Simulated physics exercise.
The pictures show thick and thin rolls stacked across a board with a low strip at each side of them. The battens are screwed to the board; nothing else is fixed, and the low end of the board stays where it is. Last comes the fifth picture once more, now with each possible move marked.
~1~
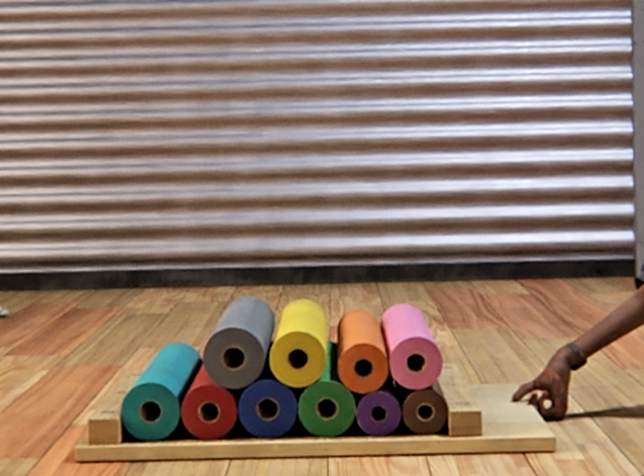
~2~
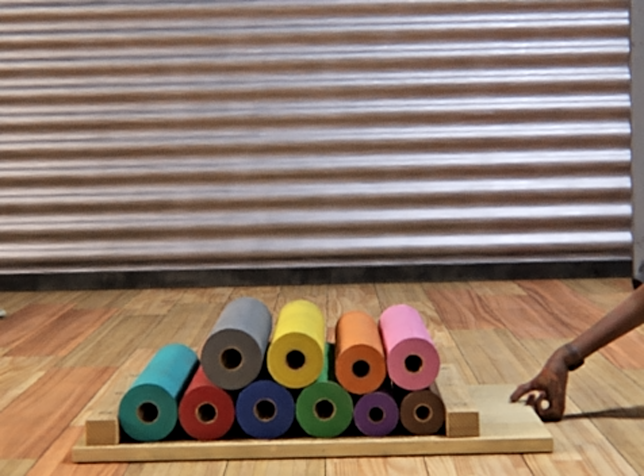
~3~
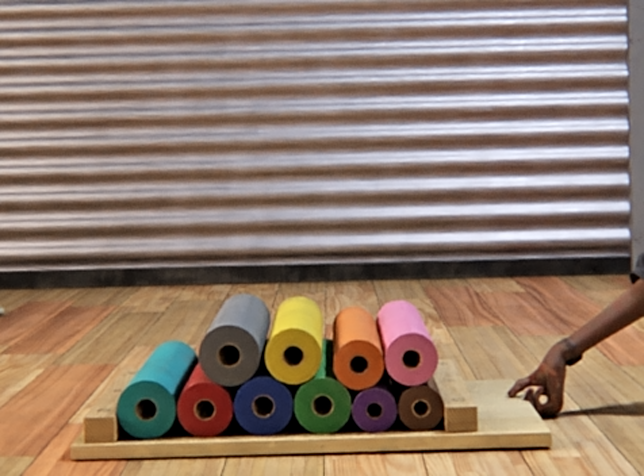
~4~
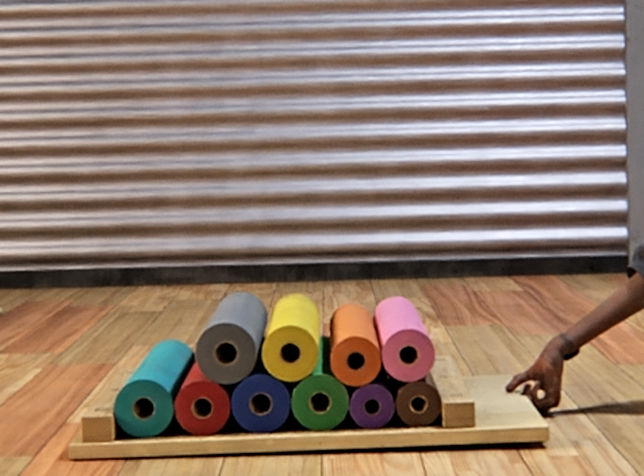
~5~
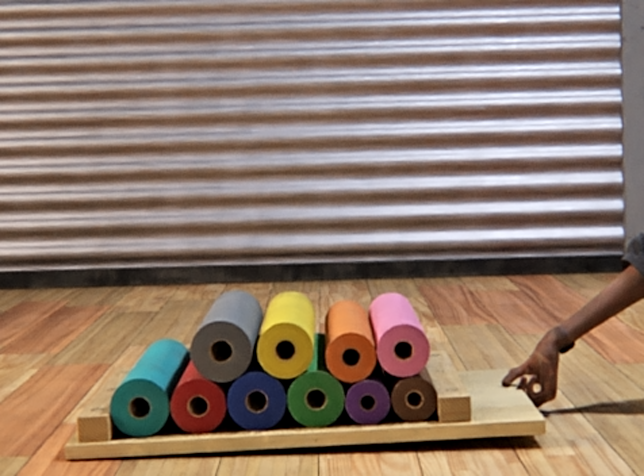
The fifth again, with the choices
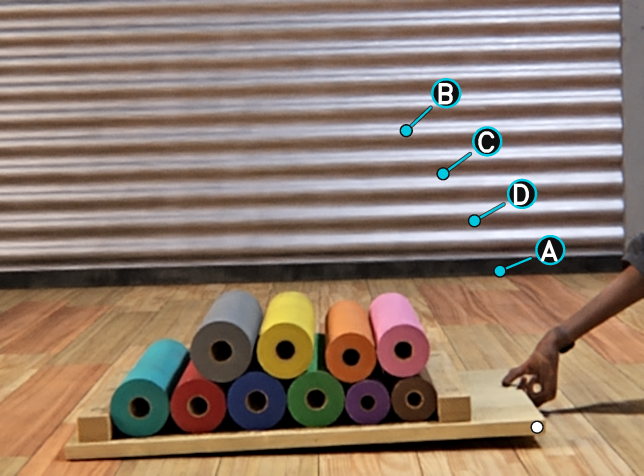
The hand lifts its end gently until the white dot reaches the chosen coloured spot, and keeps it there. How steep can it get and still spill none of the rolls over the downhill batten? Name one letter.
At most to A.
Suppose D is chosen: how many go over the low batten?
It comes to one.
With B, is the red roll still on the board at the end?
The red roll: Yes.
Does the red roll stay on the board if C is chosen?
The red roll: Yes.
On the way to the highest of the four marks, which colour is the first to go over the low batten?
The grey one.
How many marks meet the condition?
One of the four.
On the marked copy, A at (500, 271); B at (406, 131); C at (443, 174); D at (474, 221); the white dot at (537, 427).
Taking A. A third of the way, board at 15°.
Two thirds of the way, board at 21°.
When it is over, board at 21°, none over the low batten.
As for the rest, B four over the low batten (orange, yellow, grey, pink); C two over the low batten (yellow, grey); D one over the low batten (grey).
